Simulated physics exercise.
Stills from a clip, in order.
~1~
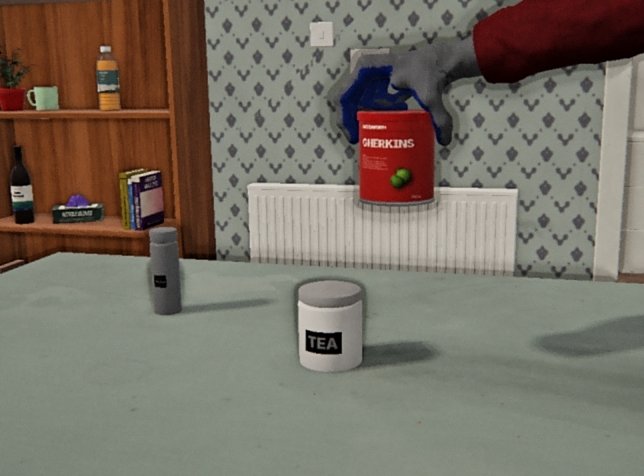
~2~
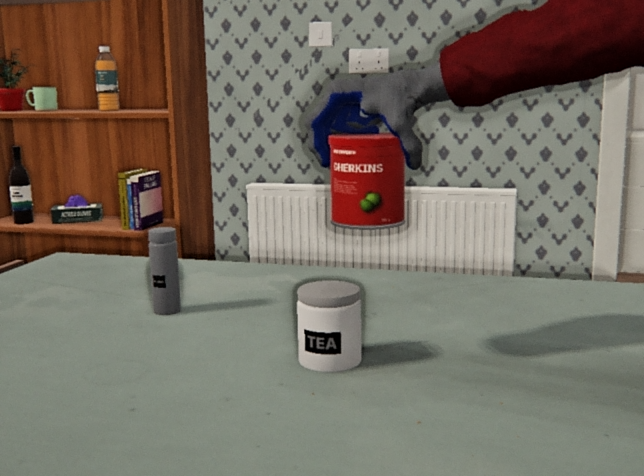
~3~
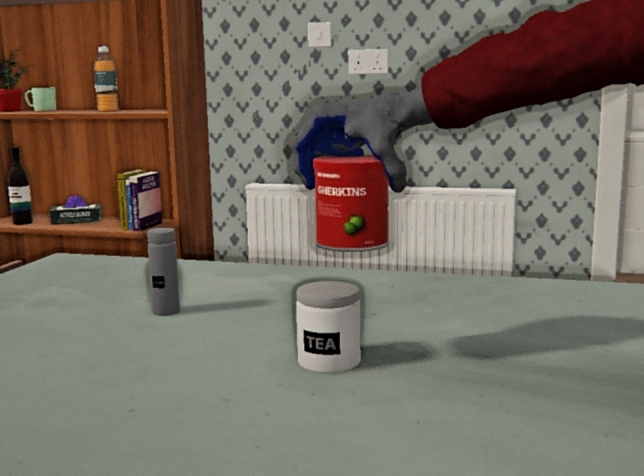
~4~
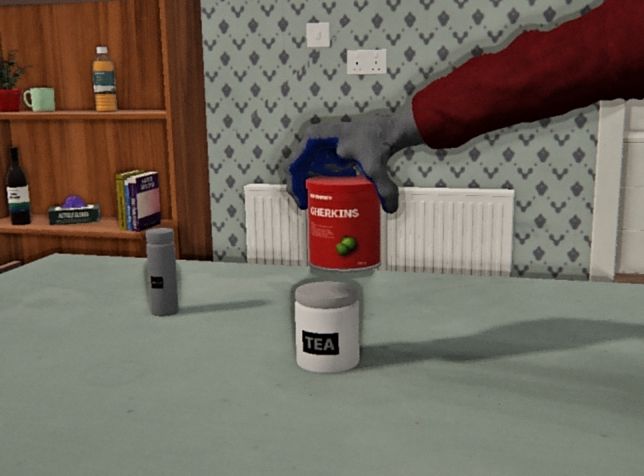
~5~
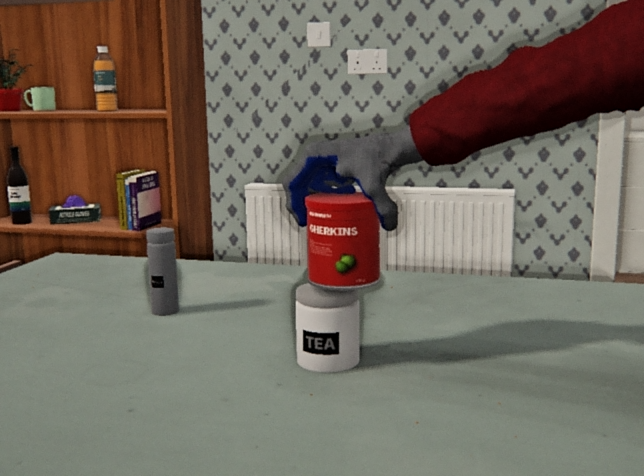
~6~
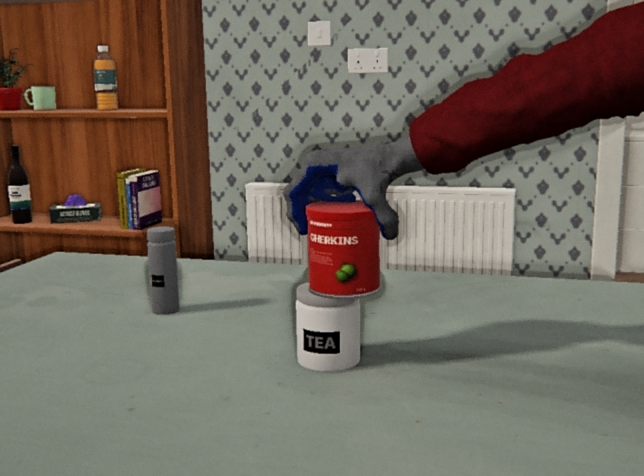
In a room with a patterned wall and wooden shelves, a gloved hand holding a red gherkins container moves it left and down to just above a white tea jar on a table, near a grey bottle.
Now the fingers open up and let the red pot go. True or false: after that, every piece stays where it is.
True.
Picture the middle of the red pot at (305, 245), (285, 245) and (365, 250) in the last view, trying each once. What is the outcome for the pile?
In the first case it keeps its balance; in the second case it gives way; in the third case it gives way.
Then, 0.20 s after the last picture, nothing has stirred.
Then, 0.40 s after the last picture, red pot resting near (344, 248).
At rest, all 3 in place. Seen from the same camera at the end, red pot near (344, 248). The pile stays up.
